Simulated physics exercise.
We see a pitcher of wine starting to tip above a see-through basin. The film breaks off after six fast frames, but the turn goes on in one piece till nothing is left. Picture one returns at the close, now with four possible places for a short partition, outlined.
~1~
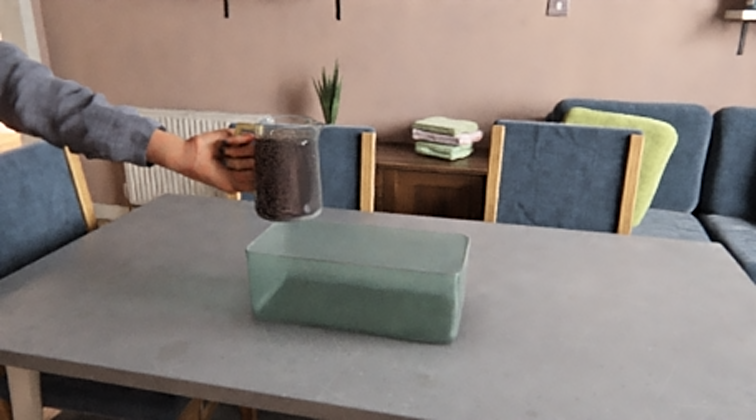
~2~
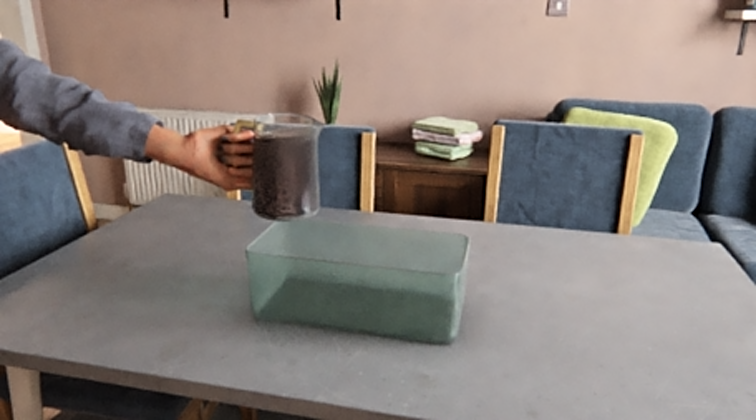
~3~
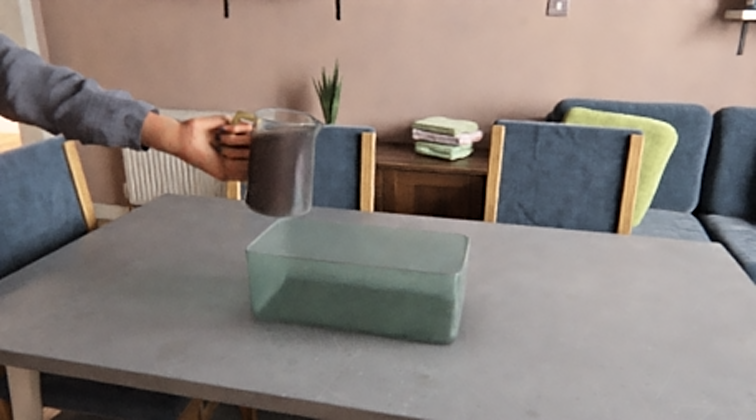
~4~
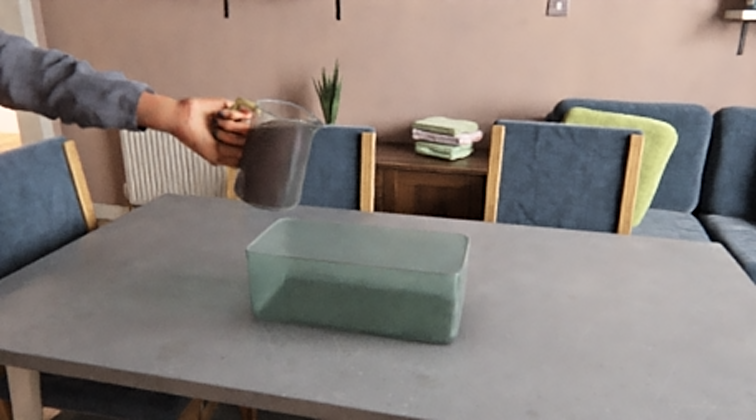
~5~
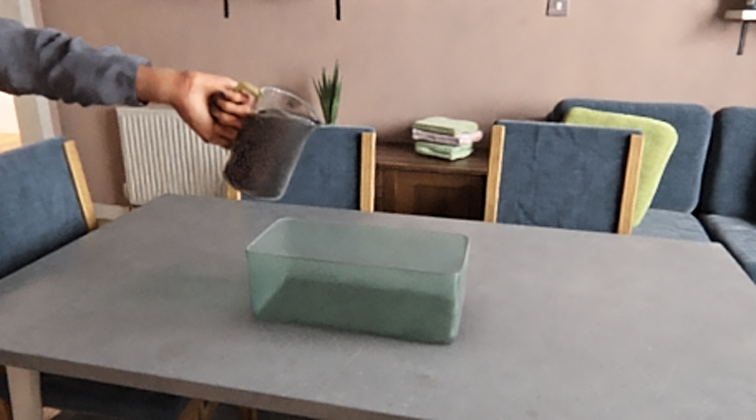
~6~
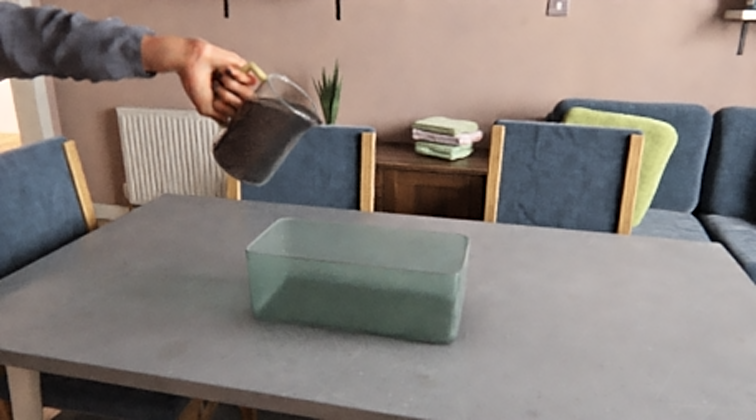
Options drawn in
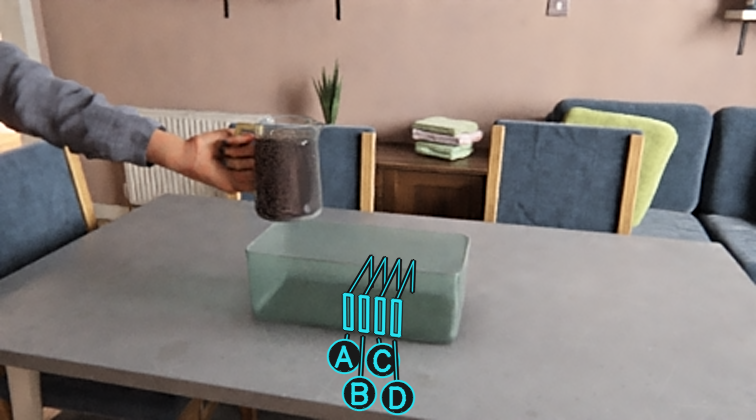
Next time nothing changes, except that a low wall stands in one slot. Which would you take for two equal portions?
D beats the others.
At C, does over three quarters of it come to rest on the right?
No.
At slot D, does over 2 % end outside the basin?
Yes, it does.
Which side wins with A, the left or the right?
More ends on the right.
On the marked copy, A at (347, 334); B at (362, 336); C at (378, 338); D at (394, 341).
If A is chosen, about 14 % ends left of the wall and 74 % right of it; 12 % is lost outside.
If B is chosen, about 17 % ends left of the wall and 72 % right of it; 11 % is lost outside.
If C is chosen, about 27 % ends left of the wall and 64 % right of it; 9 % is lost outside.
If D is chosen, about 49 % ends left of the wall and 39 % right of it; 12 % is lost outside.
